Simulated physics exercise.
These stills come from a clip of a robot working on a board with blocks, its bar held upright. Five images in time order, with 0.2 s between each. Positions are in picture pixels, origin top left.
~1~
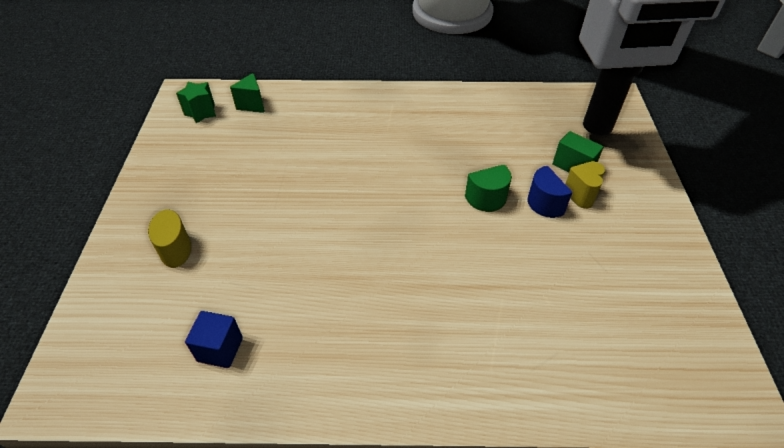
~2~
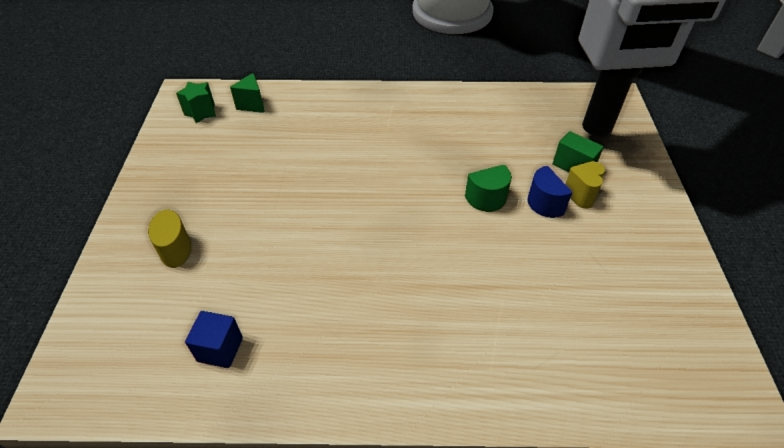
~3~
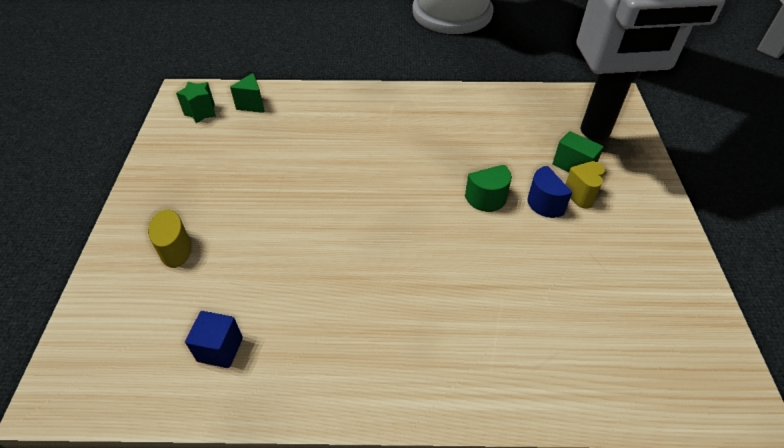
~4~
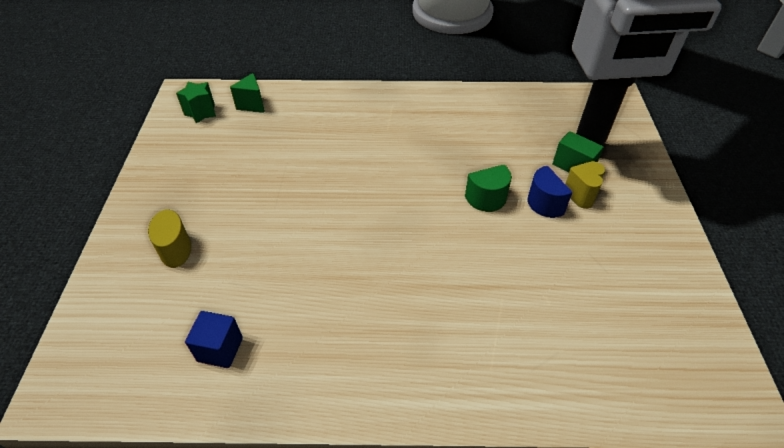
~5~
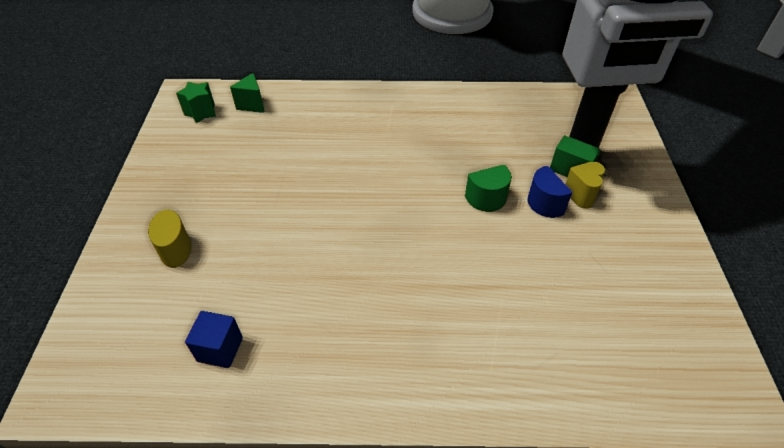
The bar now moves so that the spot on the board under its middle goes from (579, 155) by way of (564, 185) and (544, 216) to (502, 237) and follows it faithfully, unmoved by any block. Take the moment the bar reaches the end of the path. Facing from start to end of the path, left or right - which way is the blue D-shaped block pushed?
The blue D-shaped block is shifted sideways to the right, facing along the path from start to end.
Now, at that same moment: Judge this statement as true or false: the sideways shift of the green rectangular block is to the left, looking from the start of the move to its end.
That claim is true.
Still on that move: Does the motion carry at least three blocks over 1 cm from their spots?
I believe so.
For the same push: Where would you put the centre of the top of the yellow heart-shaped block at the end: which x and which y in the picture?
Around pixel (602, 225).
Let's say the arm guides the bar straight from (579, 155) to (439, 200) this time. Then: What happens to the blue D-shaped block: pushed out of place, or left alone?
At the end of the path, the blue D-shaped block remains in its old spot.
What follows on the original path. One third of the way, bar (568, 174); blue D-shaped block (546, 186), turned 20° clockwise; green rectangular block (577, 183), turned 35° anticlockwise; yellow heart-shaped block (594, 202), turned 15° clockwise.
Two thirds of the way, bar (547, 205); blue D-shaped block (523, 199), turned 20° clockwise; green rectangular block (574, 212), turned 70° anticlockwise; yellow heart-shaped block (602, 224), turned 15° anticlockwise.
At the end, bar (505, 227); green D-shaped block still; blue D-shaped block (476, 214), turned 40° clockwise; green rectangular block (574, 213), turned 70° anticlockwise; yellow heart-shaped block (602, 225), turned 20° anticlockwise.
